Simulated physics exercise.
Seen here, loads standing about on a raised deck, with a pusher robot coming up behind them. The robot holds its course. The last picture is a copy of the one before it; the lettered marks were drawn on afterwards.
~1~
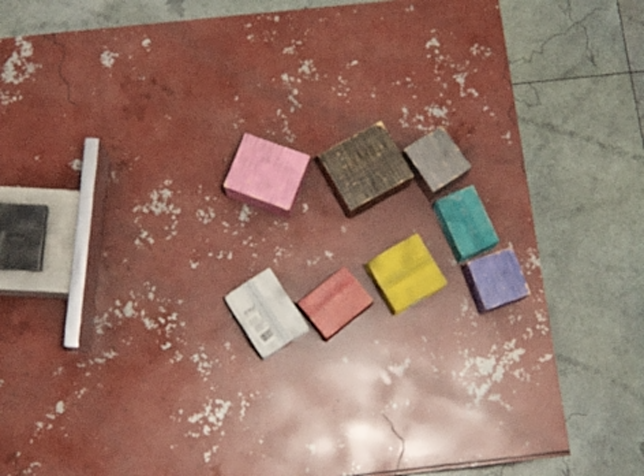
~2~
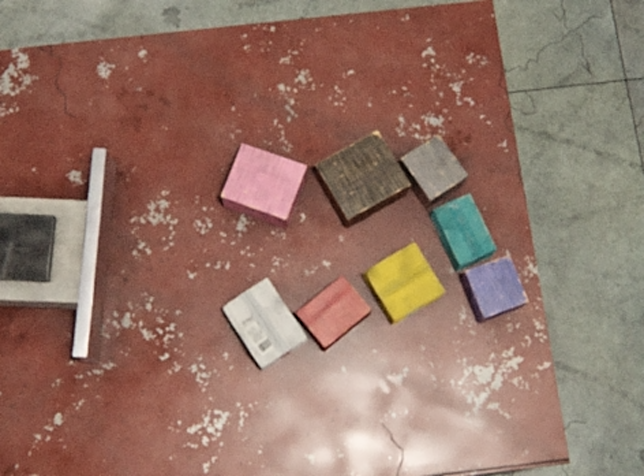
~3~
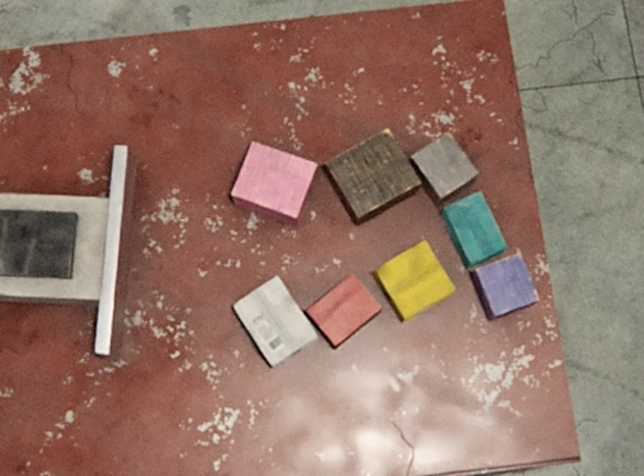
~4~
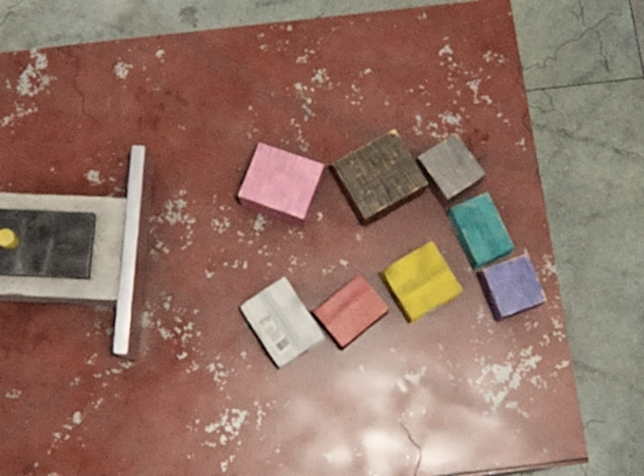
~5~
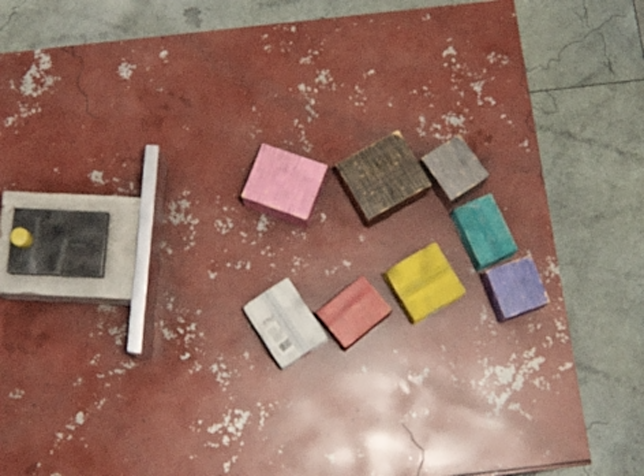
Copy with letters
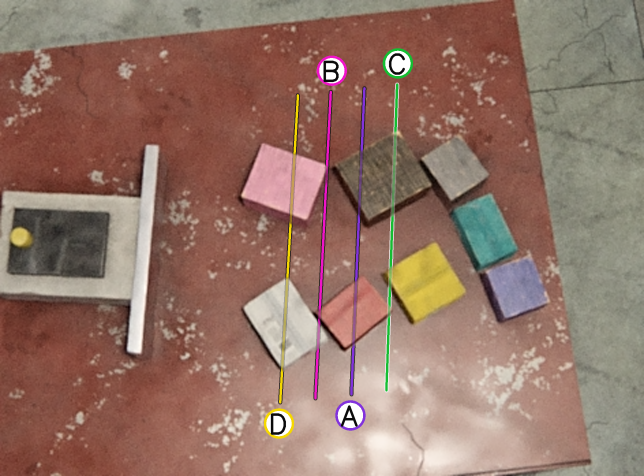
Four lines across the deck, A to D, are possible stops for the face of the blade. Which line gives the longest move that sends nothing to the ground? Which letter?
It should halt at A.
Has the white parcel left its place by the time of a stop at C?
Yes.
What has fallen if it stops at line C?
The grey crate.
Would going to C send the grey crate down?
Yes.
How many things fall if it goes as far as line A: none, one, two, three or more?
In all, none.
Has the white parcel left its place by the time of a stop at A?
Yes.
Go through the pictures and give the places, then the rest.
In the first frame, red crate (335, 305); black crate (365, 171); white parcel (267, 315).
In the second frame, robot (11, 247); turquoise box (463, 233).
In the third frame, robot (34, 244); grey crate (443, 171).
In the fourth frame, robot (52, 244); blue crate (511, 288).
In the fifth frame, robot (66, 243); black crate (382, 180); white parcel (286, 325); turquoise box (484, 233).
On the copy, A at (358, 236); B at (323, 240); C at (392, 232); D at (289, 244).
On A. First, robot (143, 234); blue crate (514, 290); turquoise box (484, 233).
Then, robot (221, 226); grey crate (475, 169); yellow parcel (441, 281).
Finally, robot (276, 220); blue crate (550, 294); grey crate (527, 165); nothing has fallen.
By contrast, B is safe but short; C drops the grey crate; D is safe but short.
